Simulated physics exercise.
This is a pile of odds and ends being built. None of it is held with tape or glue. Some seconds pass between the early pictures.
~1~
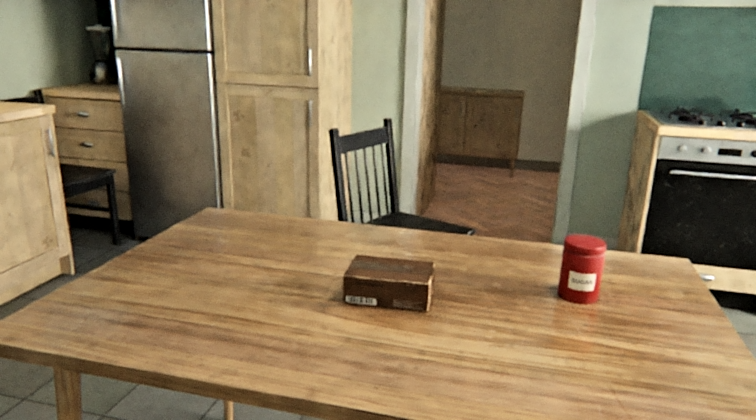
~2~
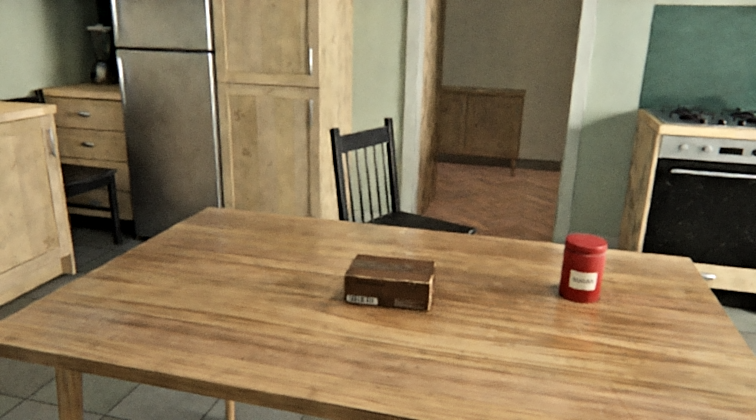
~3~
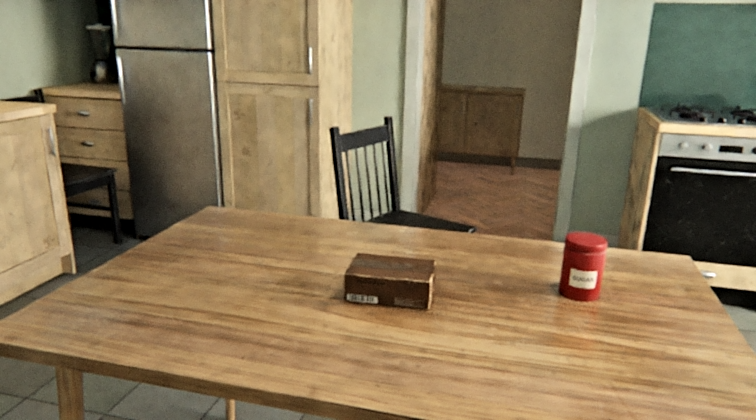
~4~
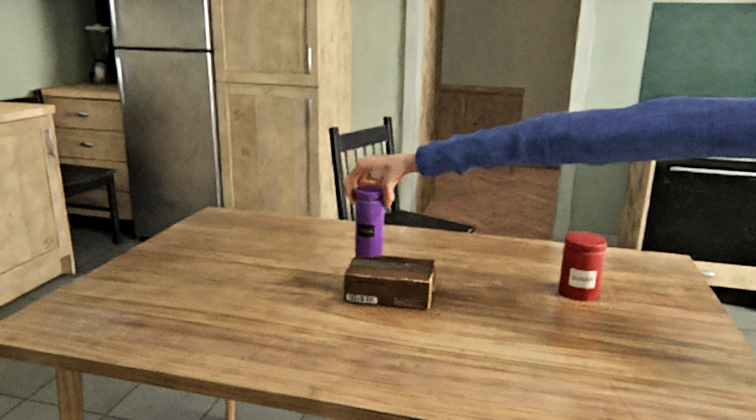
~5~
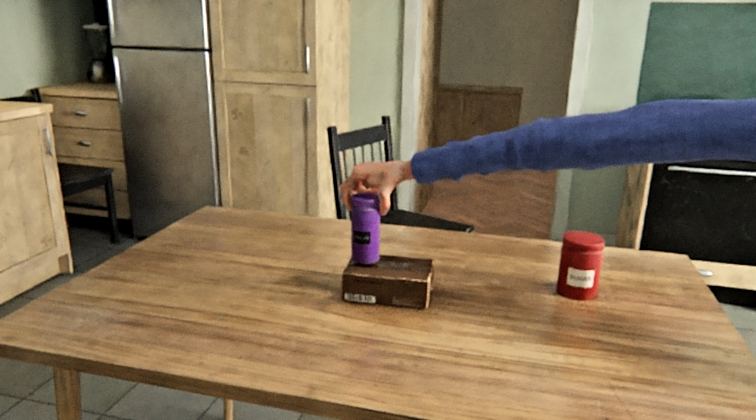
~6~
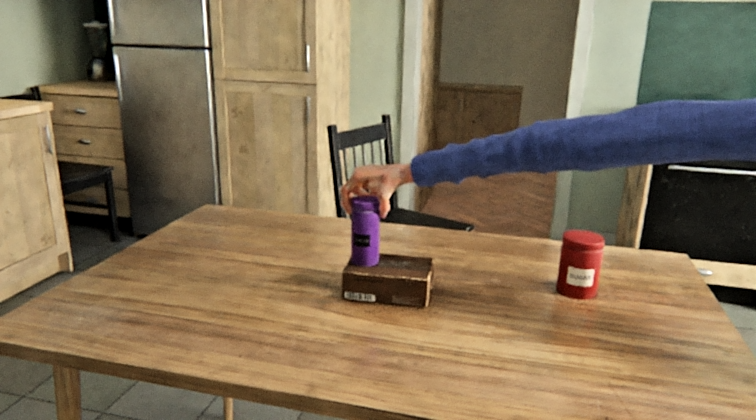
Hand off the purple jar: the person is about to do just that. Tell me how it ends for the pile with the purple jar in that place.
Stays standing.
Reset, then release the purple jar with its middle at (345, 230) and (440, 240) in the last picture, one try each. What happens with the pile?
Topples over, then topples over.
Then, 0.30 s past the last view, nothing moves.
Then, 0.70 s past the last view, purple jar resting near (365, 231).
Finally, all 3 still in place. Final places as the last picture's camera would see them, purple jar near (365, 231). The pile holds.
